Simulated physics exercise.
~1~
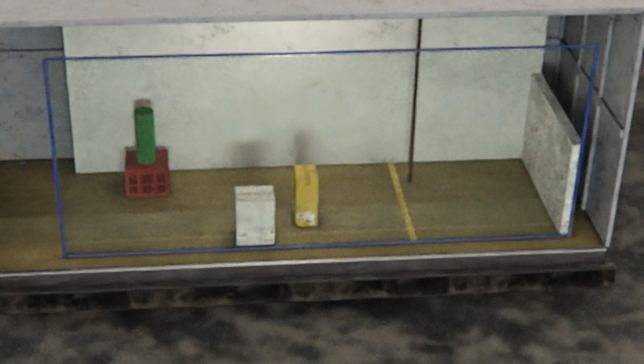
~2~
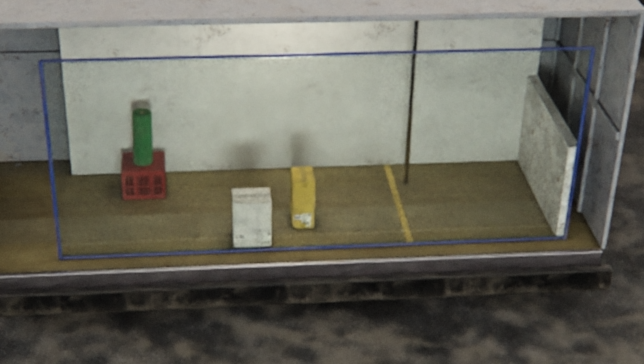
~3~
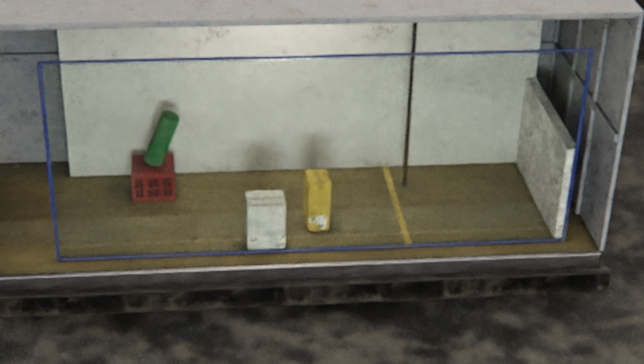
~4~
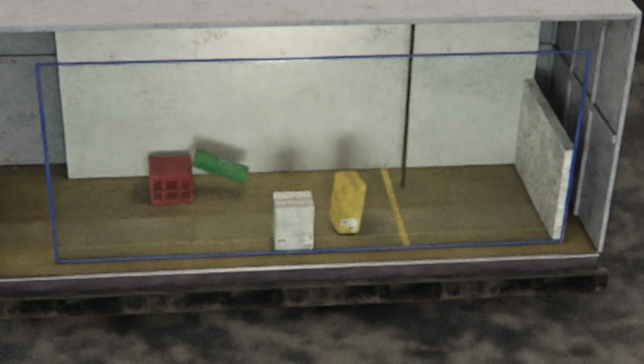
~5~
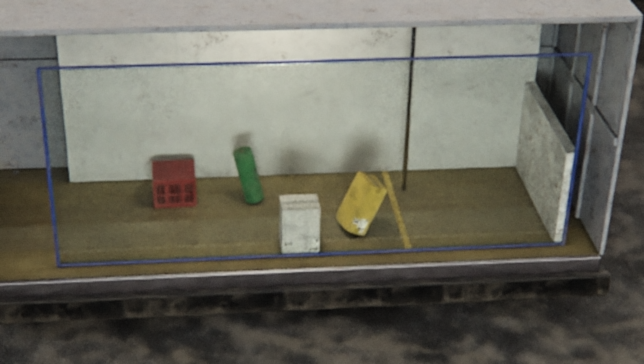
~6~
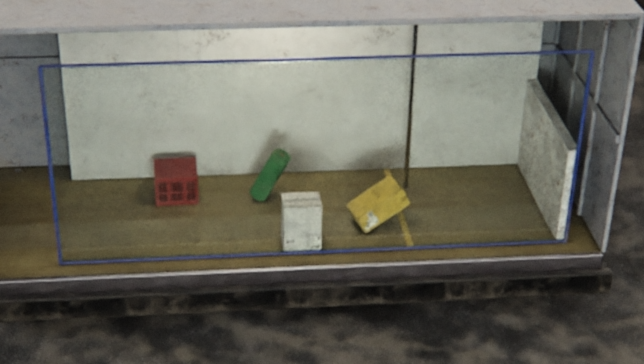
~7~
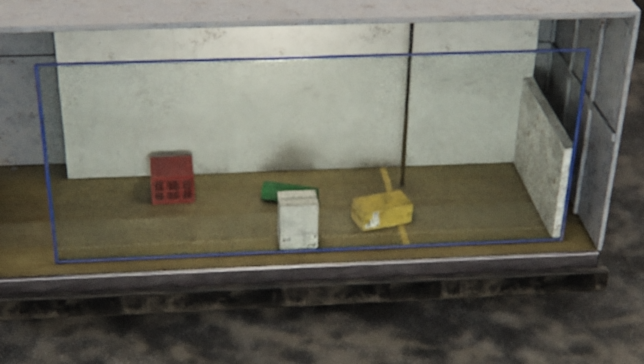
A green roll standing on a red crate, a white pack and a yellow pack all rest on the brown floor of an open-sided bay. The crate and both packs begin sliding right while the roll leans over and tumbles off the crate. The crate slows to a stop as the roll lands beyond it and tips about, still travelling right. The white pack stays upright and stops, but the yellow pack leans and topples toward the yellow line. Finally, the roll lies partly behind the white pack, and the yellow pack rests on its side, short of the line.
